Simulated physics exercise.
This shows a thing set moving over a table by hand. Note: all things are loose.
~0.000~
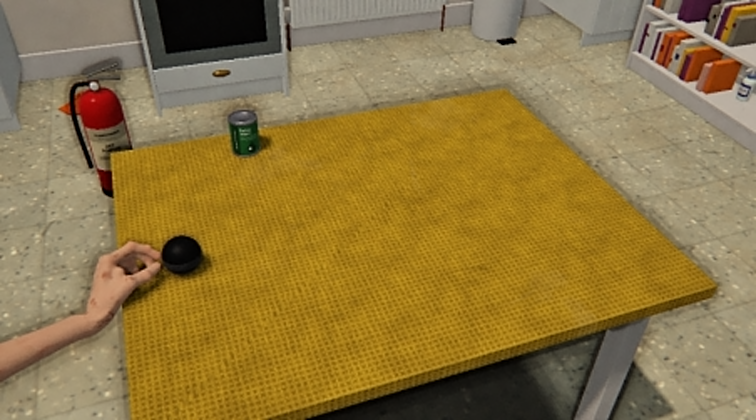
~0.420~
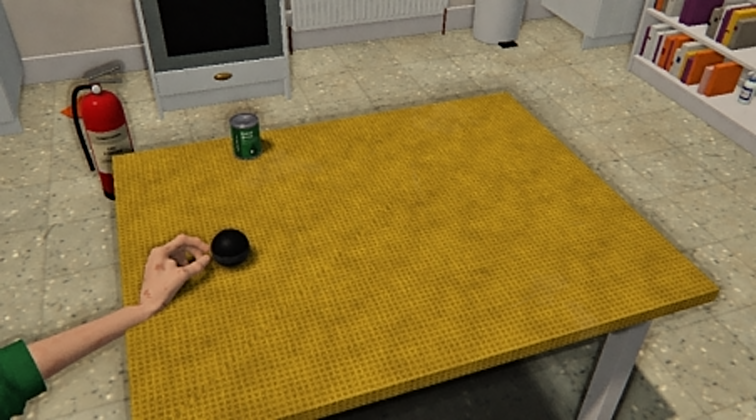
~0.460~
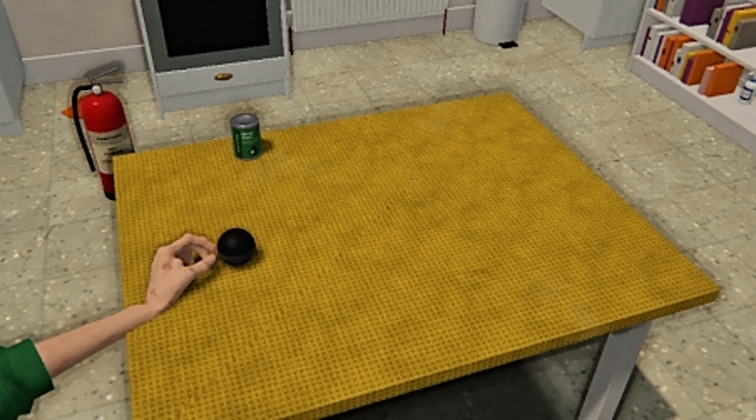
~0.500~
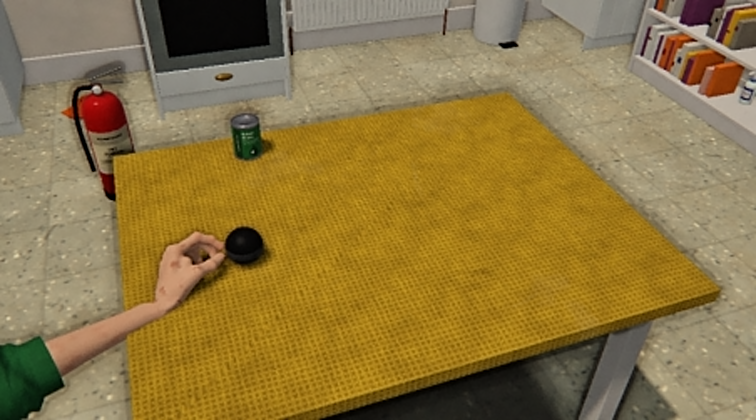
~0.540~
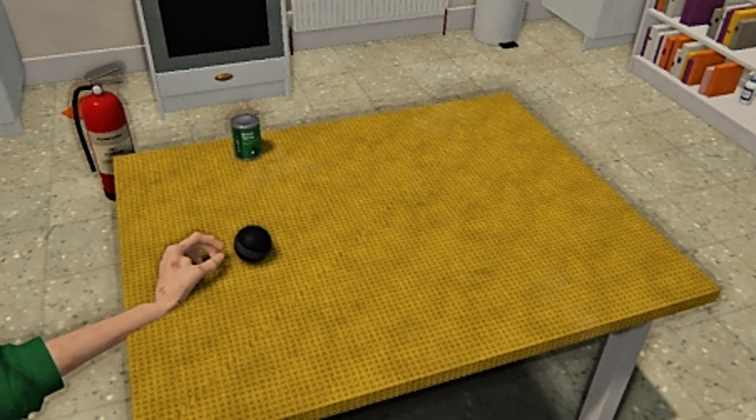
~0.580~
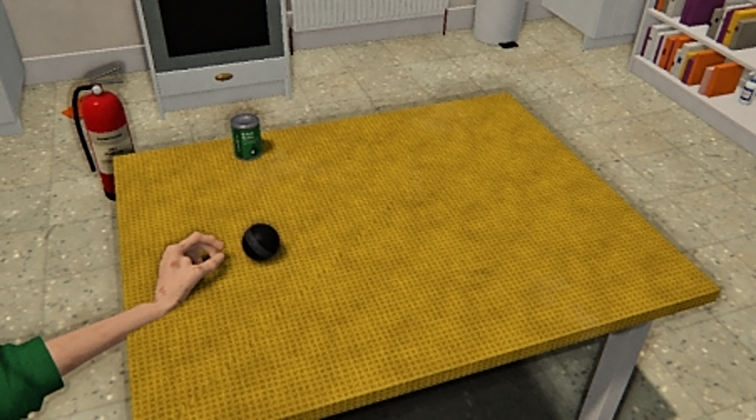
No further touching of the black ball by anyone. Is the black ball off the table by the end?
Pretty sure it is up there at the end, you know.
Around 0.68 s, black ball displaced about its own width near (279, 238).
Around 0.88 s, black ball displaced well along near (311, 232).
Around 1.18 s, black ball displaced well along near (340, 225).
Finally (1.9 s), moved from the start, black ball. Final places as the last picture's camera would see them, black ball near (353, 223).
